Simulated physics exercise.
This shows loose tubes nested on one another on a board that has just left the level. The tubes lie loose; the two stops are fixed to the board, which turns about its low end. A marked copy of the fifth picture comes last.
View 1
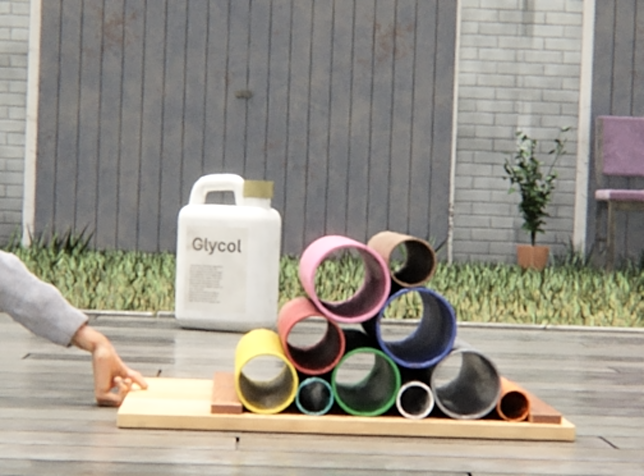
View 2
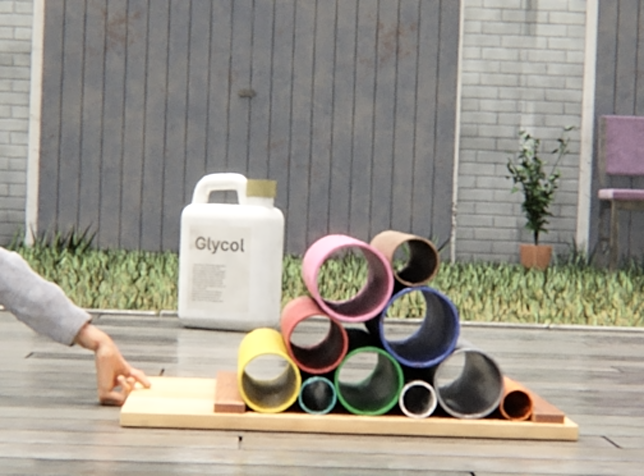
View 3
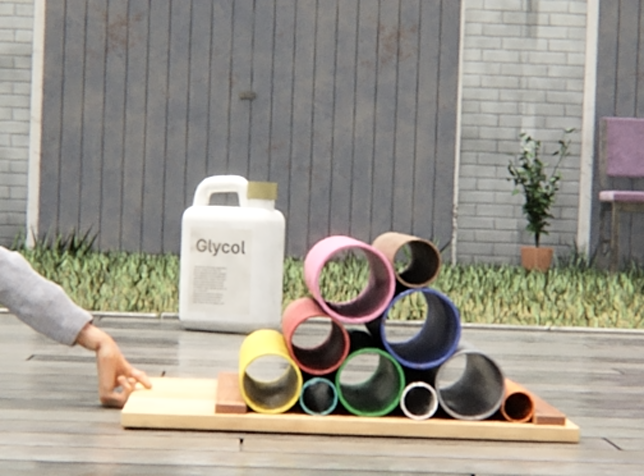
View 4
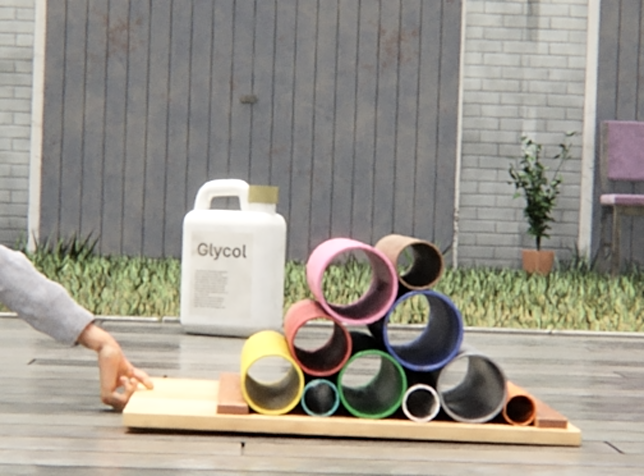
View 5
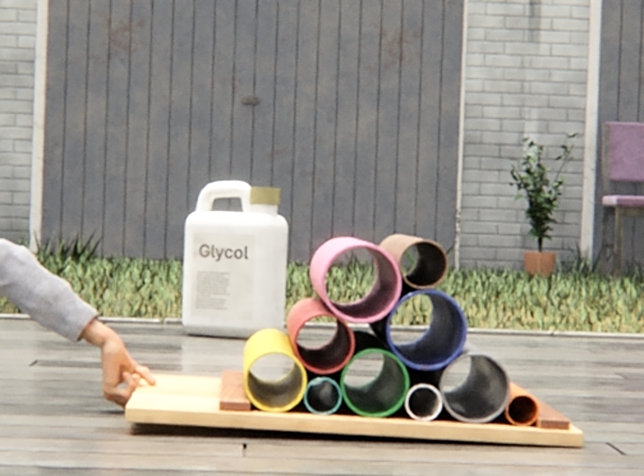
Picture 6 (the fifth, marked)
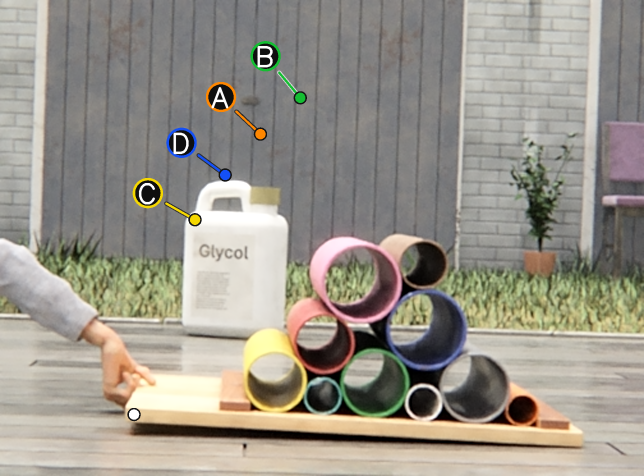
To begin with, a hand grips the left end of a wooden board lying flat on grey decking, with colourful tubes stacked on it and a white Glycol jug behind. The hand then lifts that end slightly, tilting the board a little down to the right, while the tubes stay nested together.
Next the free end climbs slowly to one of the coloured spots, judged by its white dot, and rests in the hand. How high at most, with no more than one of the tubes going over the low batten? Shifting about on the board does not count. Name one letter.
Lift it to D and no more.
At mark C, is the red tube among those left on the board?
Yes, with C.
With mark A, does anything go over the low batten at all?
At A: Yes.
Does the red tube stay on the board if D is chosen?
Yes.
On the marked copy, A at (260, 134); B at (300, 98); C at (195, 220); D at (225, 175); the white dot at (134, 414).
Taking D. A third of the way, board at 19°.
Two thirds of the way, board at 34°.
When it is over, board at 34°, one over the low batten (brown).
As for the rest, A ten over the low batten; B ten over the low batten; C one over the low batten (brown).
